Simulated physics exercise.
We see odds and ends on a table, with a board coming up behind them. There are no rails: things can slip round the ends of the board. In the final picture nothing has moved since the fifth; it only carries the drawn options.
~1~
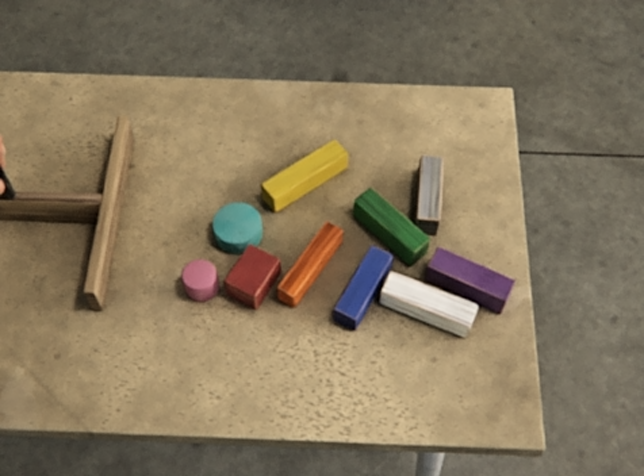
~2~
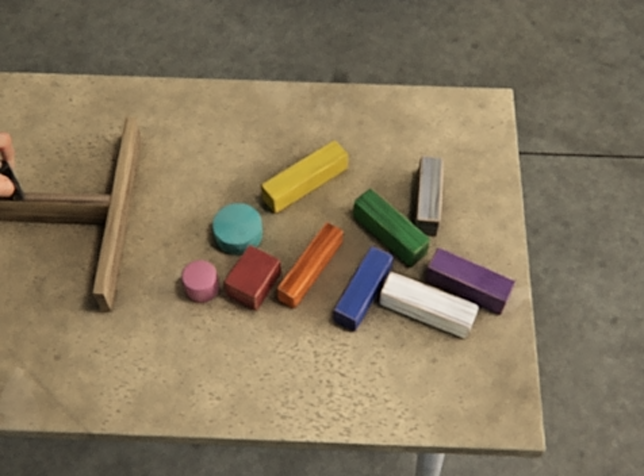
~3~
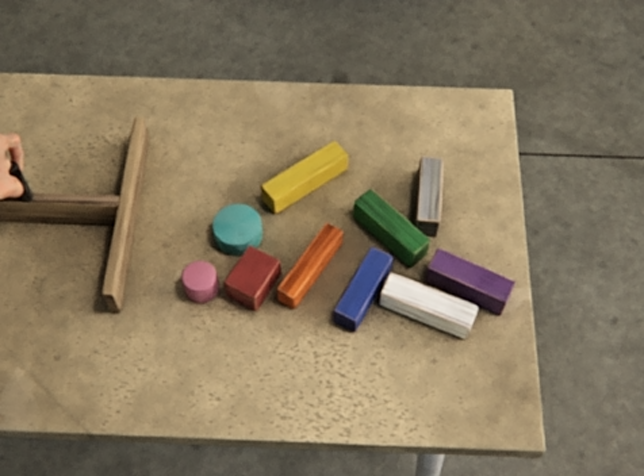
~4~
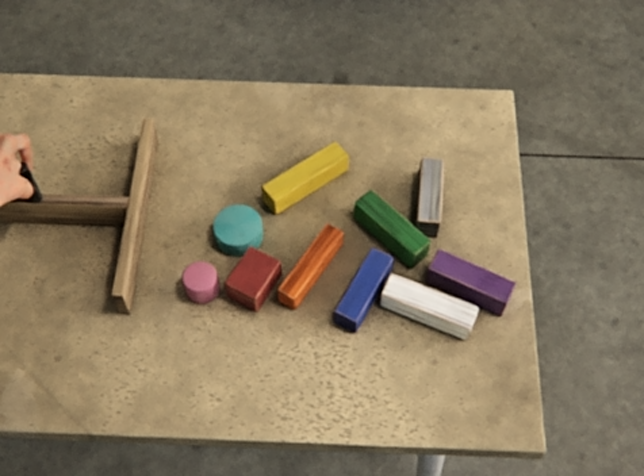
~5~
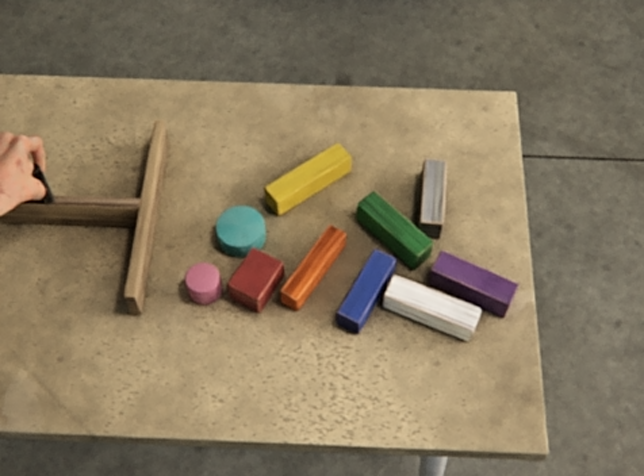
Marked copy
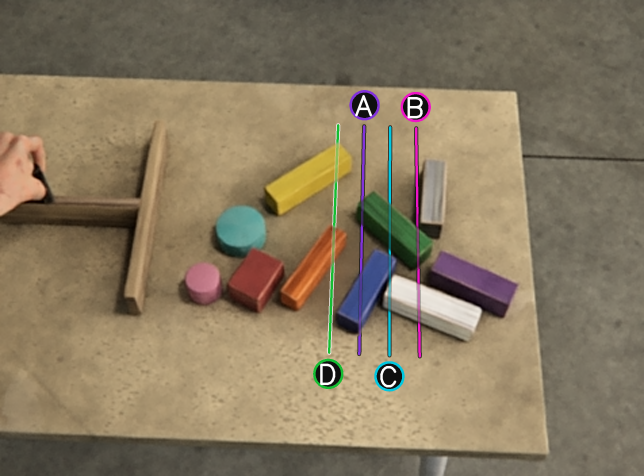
A hand pushing a wooden T-shaped board slowly right across a table towards colourful blocks and two round pieces, which stay still.
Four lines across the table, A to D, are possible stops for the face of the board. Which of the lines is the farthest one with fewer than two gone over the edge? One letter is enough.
C.
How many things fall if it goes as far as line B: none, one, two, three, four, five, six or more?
By then, two.
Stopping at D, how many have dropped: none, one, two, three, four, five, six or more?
The count is none.
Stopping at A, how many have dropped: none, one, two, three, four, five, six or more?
By then, none.
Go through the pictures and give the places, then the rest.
Green stick (391, 227); grey stick (429, 195); white stick (428, 304), in the first frame.
Board (115, 200); turquoise tin (238, 229), in the second frame.
Board (125, 201); pink tin (201, 282), in the third frame.
Board (134, 202); red block (254, 279), in the fourth frame.
Board (145, 203); yellow stick (309, 179); green stick (394, 230); grey stick (432, 198), in the fifth frame.
On the marked copy, A at (362, 232); B at (418, 234); C at (390, 233); D at (334, 230).
Taking C. A third of the way, board (232, 206); pink tin (249, 293); red block (285, 286).
Two thirds of the way, board (320, 210); white stick (484, 313); purple bar (478, 277).
When it is over, board (387, 212); white stick (540, 331); purple bar (525, 268); none fallen.
As for the rest, A is within the limit but short; B drops two; D is within the limit but short.
